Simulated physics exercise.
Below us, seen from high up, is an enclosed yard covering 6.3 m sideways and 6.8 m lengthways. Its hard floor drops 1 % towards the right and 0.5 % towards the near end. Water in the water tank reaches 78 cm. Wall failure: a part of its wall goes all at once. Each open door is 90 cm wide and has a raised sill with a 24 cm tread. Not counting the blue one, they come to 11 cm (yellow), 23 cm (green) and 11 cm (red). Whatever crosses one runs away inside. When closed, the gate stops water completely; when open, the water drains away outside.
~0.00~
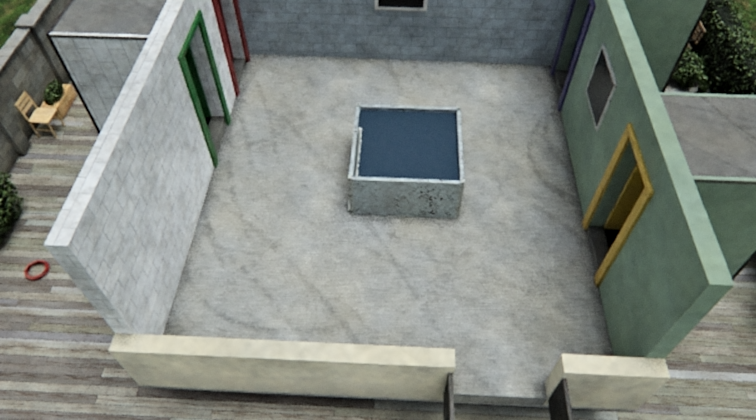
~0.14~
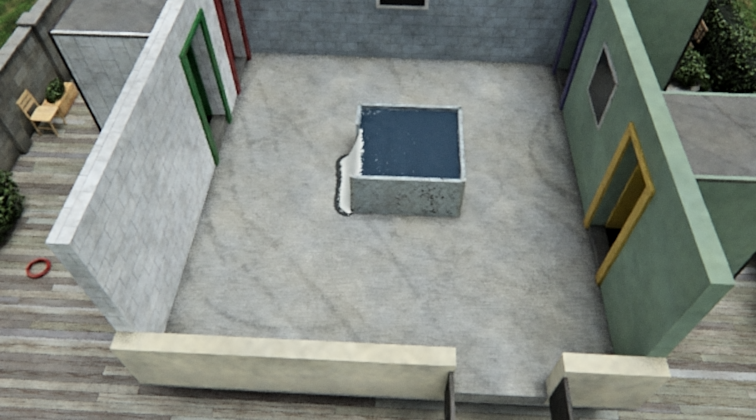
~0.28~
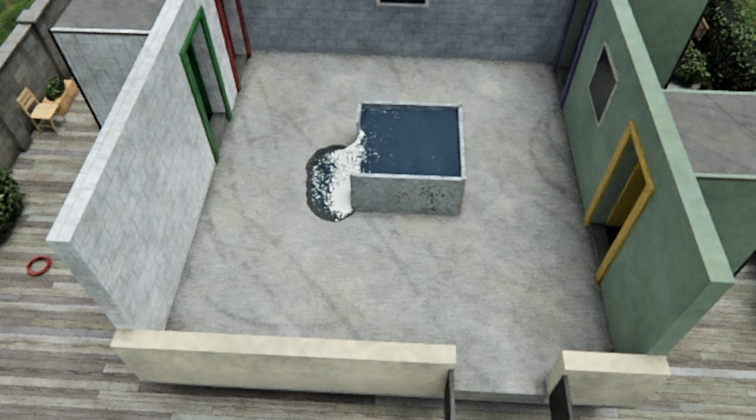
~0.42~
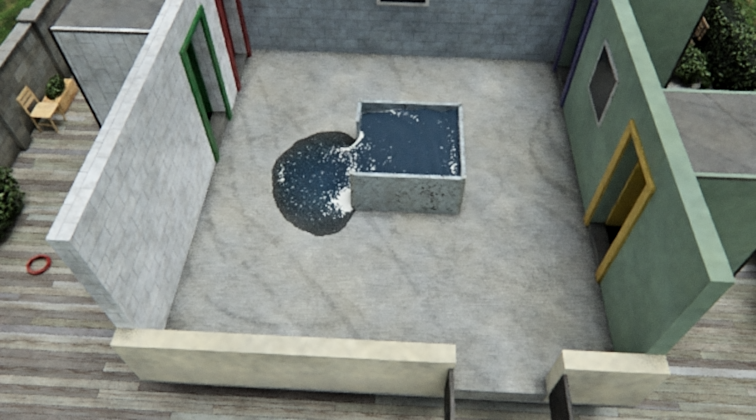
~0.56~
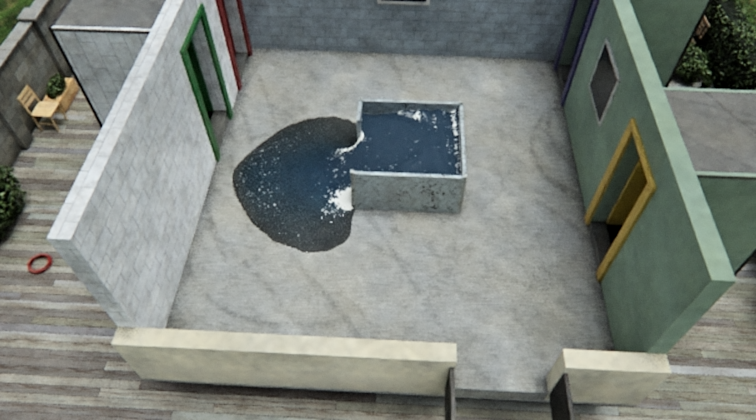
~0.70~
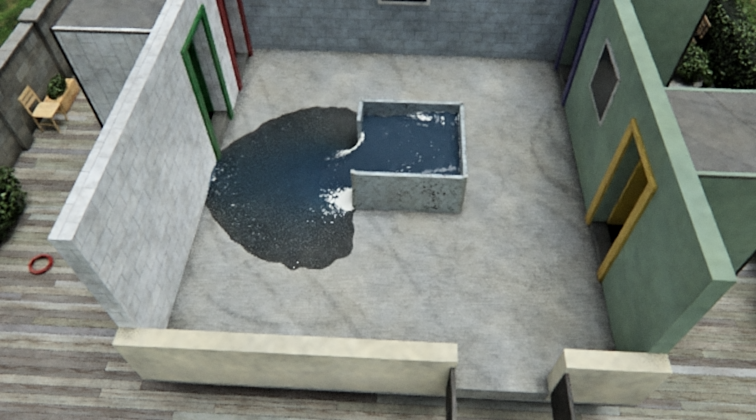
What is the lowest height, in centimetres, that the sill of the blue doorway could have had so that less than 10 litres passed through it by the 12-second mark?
About 7.5 cm.
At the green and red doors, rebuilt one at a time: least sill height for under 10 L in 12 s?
About 26 cm at green and 9.5 cm at red.
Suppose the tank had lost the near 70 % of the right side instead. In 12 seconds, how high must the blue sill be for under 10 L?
A height of around 11.5 cm.
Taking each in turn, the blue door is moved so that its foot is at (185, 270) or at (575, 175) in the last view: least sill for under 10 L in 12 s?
Roughly 17 cm, then roughly 9.5 cm.
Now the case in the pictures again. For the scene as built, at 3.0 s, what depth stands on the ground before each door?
Depth (cm): Yellow 0 / green 16 / red 7 / blue 0.
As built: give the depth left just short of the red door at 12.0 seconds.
Depth: Near 1.5 cm.
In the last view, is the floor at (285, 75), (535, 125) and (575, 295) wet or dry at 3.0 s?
Listed order - soaked through, unwetted, unwetted.
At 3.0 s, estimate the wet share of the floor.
Some 35 in a hundred.
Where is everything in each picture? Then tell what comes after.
The water tank at (407, 145) is whole and still, 78 cm deep; the blue door at (570, 48) is dry, in the first frame.
The front is at (340, 167), 0.3 m from the gap at (357, 172); 0.3 m2 of floor is wet, 78 cm left at the back, in the second frame.
The front is at (311, 174), 0.8 m from the gap at (358, 172); 1.0 m2 of floor is wet, 78 cm left at the back, in the third frame.
Water pours out at (358, 172) and has run 1.4 m, to (277, 171); about 9 cm deep outside, 72 cm at the back, in the fourth frame.
The gap is at (359, 172), the front 2.1 m out at (237, 176); the back of the water tank holds 66 cm, in the fifth frame.
The front is at (207, 197), 2.5 m from the gap at (359, 172); 6.1 m2 of floor is wet, 67 cm left at the back; 4.2 m in a straight line remain to the blue door at (573, 43), in the sixth frame.
After 1.4 s water covers 25 % of the floor, deepest (37 cm) near (220, 192); it has not reached the blue door.
After 3.0 s water covers 35 % of the floor, deepest (30 cm) near (159, 354); it has not reached the blue door.
After 12.0 s water covers 95 % of the floor, deepest (10 cm) near (602, 341); 9 cm at the blue door, 0 litres in over its 17 cm sill.
At the blue door as built, the water arrived by 5.2 s and peaked near 10 cm at 5.8 s.
With a sill of 6.5 cm, 26 litres would have come in within the 12 s; with 9 cm, 2 litres. So under 10 litres takes about 7.5 cm.
